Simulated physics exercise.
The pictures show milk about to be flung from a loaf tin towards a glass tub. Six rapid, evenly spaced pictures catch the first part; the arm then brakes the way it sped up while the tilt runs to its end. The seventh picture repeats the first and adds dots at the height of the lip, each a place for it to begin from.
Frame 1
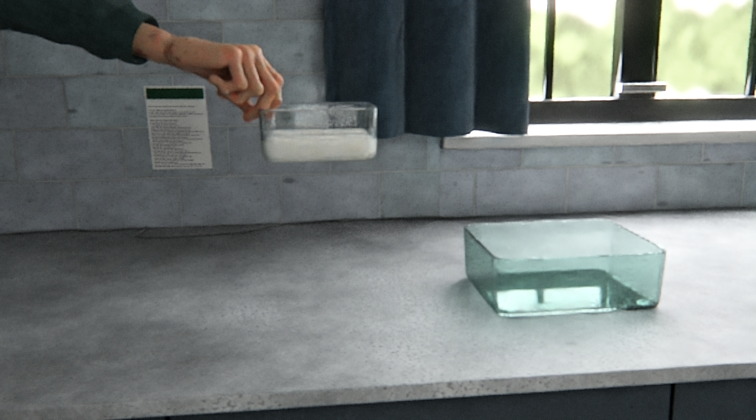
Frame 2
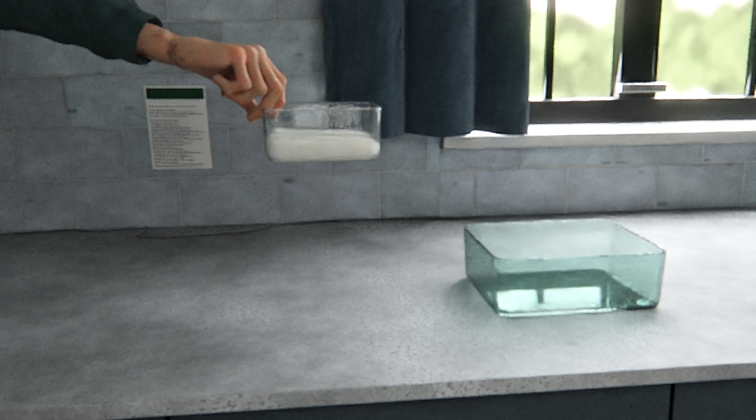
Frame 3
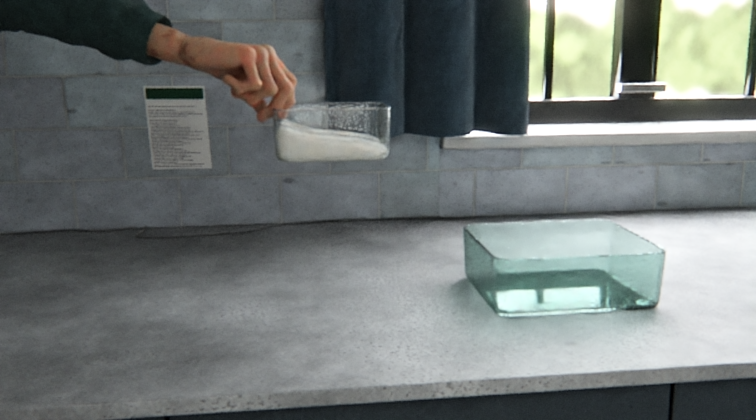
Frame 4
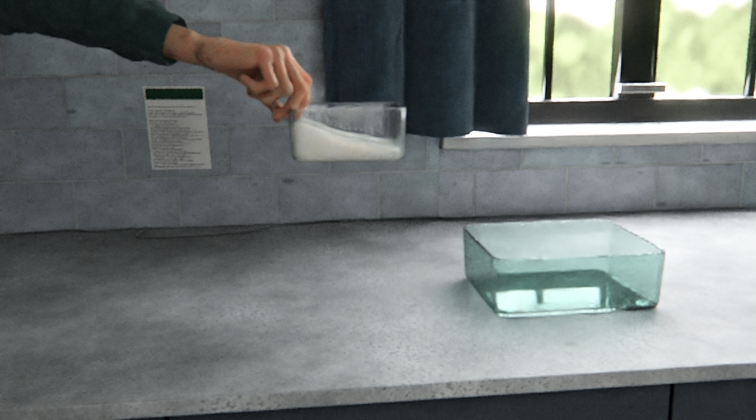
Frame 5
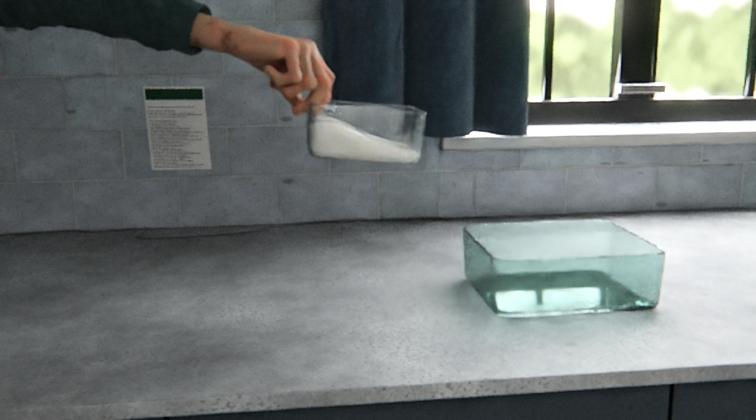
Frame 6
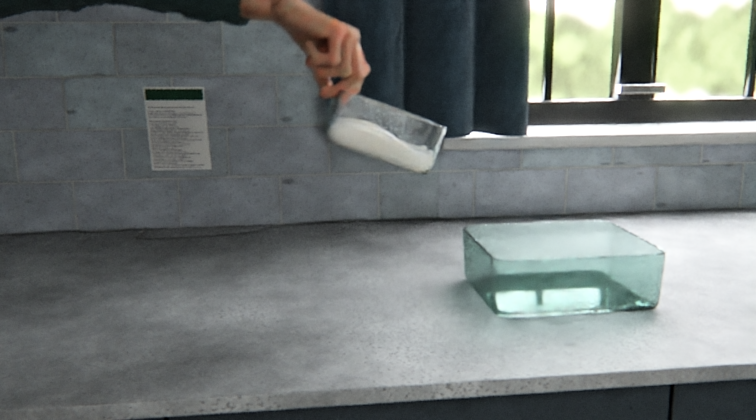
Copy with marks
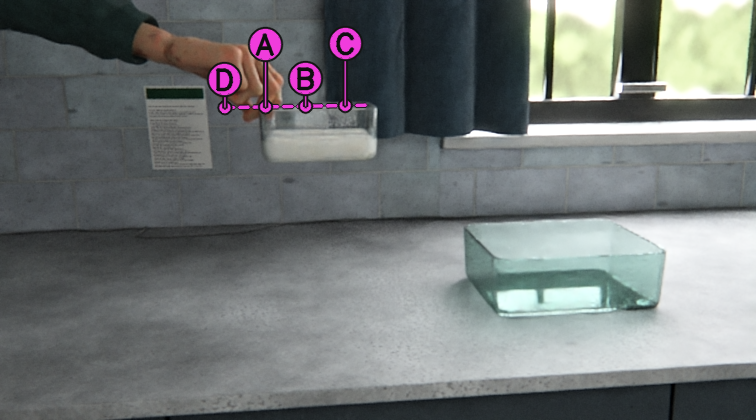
A hand holding a clear container of white liquid moved slowly to the right above a gray counter, the liquid sloshing inside, then tilted it down toward the right, while a greenish glass tub sat still.
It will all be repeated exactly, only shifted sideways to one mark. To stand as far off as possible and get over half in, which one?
Use dot C.
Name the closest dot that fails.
The answer is B.
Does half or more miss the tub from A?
Yes, that goes wrong.
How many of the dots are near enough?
One of them.
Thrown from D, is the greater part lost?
Yes, that goes wrong.
On the marked copy, A at (265, 106); B at (305, 106); C at (345, 105); D at (224, 107).
Choosing A, about 0 % lands in the tub, 99 % falls short.
Choosing B, about 29 % lands in the tub, 65 % falls short and 6 % goes beside or beyond.
Choosing C, about 67 % lands in the tub, 20 % falls short and 13 % goes beside or beyond.
Choosing D, about 0 % lands in the tub, 100 % falls short.
